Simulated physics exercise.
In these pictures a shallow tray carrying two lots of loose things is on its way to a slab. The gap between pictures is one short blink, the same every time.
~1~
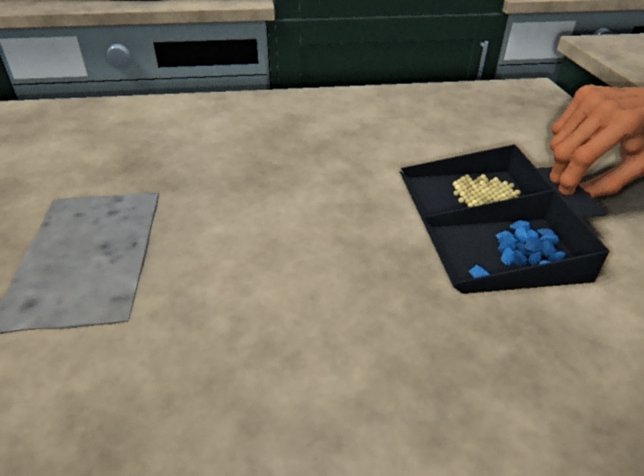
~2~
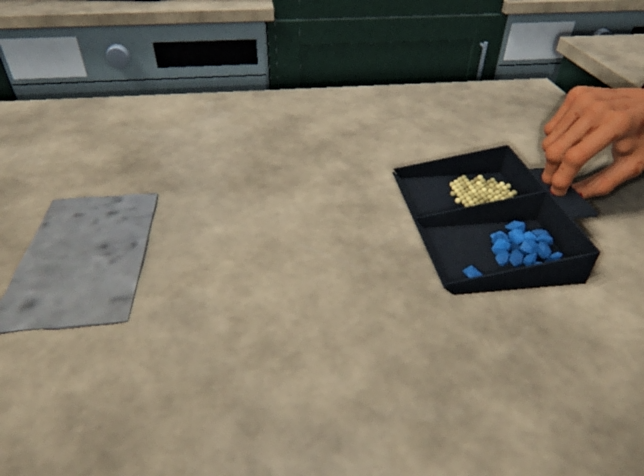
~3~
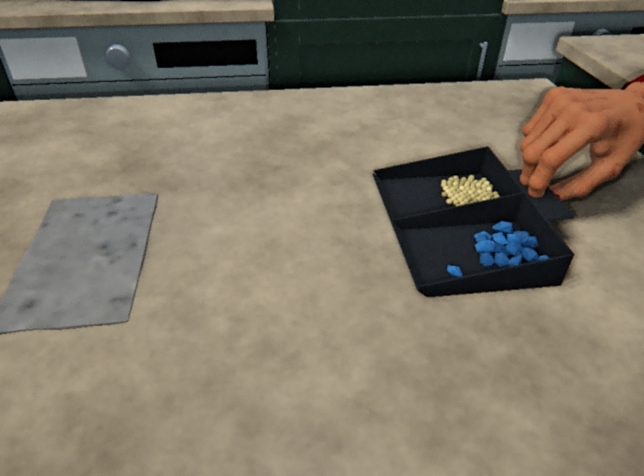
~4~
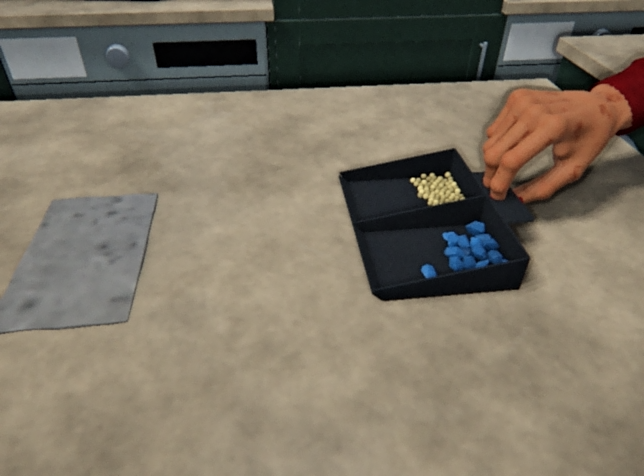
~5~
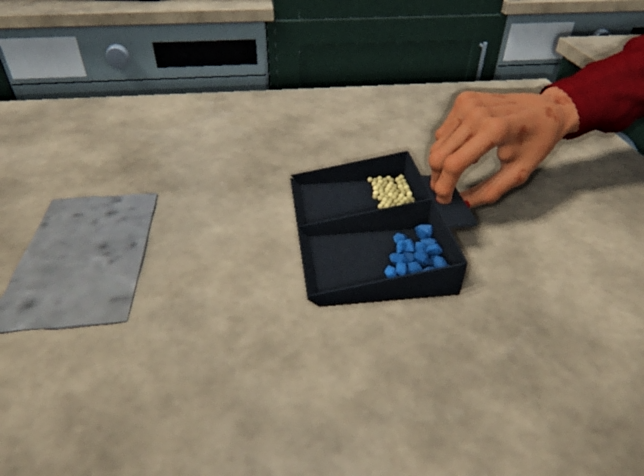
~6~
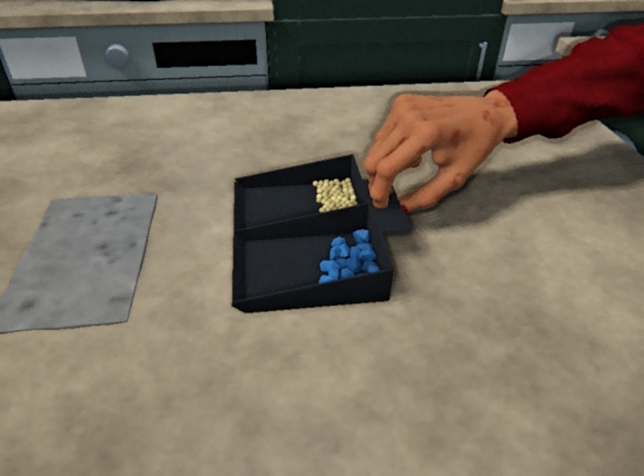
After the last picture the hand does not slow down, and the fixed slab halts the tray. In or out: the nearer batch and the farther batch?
Nearer batch: Drops some bits out. Farther batch: Drops some bits out.
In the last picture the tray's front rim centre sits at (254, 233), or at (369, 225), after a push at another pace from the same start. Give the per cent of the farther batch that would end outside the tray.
About 30 % the first time, about 0 % the second.
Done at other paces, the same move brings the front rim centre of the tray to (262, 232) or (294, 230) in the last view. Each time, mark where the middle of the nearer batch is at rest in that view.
Try 1: (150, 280); try 2: (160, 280).
Then, 0.04 s later than the last frame, tray still sliding, front rim near (191, 237); nearer batch all inside; farther batch all inside.
Then, 0.19 s later than the last frame, tray stopped at the slab; nearer batch roughly a quarter out of the tray; farther batch roughly a quarter out of the tray.
Then, 0.40 s later than the last frame, tray stopped at the slab; nearer batch roughly a third out of the tray; farther batch roughly a third out of the tray.
When it is over, tray stopped at the slab; nearer batch roughly a third out of the tray; farther batch roughly a third out of the tray.
